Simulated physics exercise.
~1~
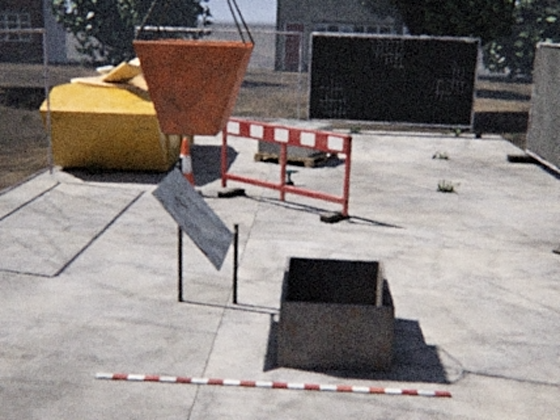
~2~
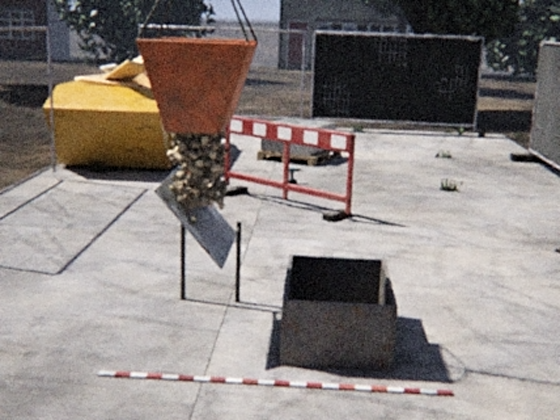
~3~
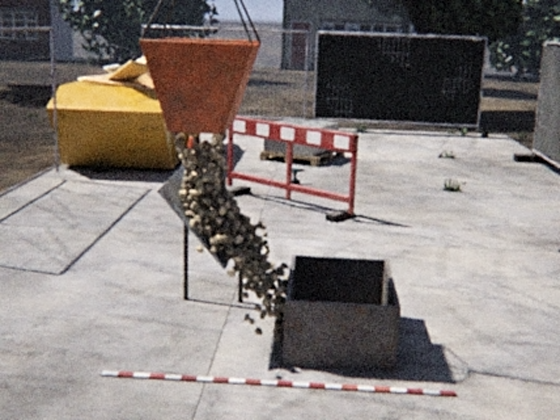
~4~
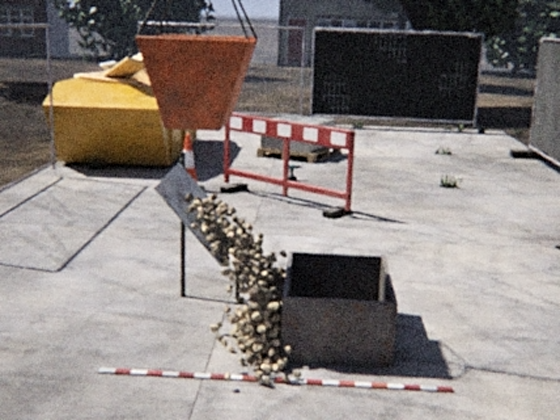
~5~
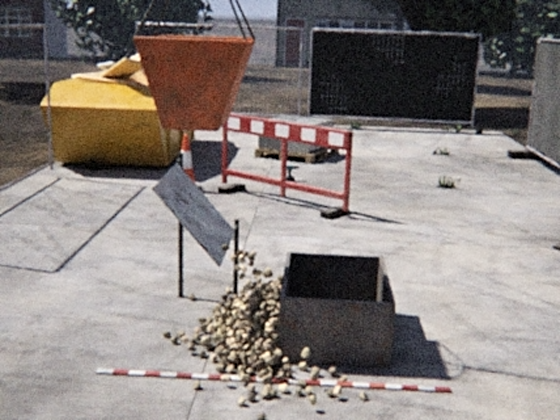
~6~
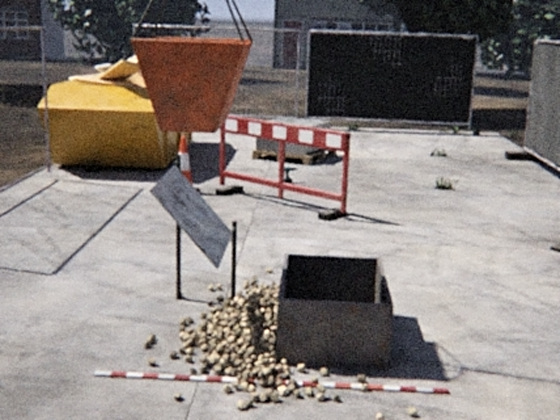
On a sunlit concrete yard, an orange skip hangs above a tilted steel plate on two thin posts, with an open, dark-sided bin to the right and a red and white staff lying in front. The skip's underside opens and pale stones pour down onto the plate. They slide down the slope to the right, then drop short of the bin. The stones heap up against its left side and scatter over the staff. At the end the skip still hangs in place, the plate is bare, and the pile lies mostly left of the bin, with a few stones strewn in front.
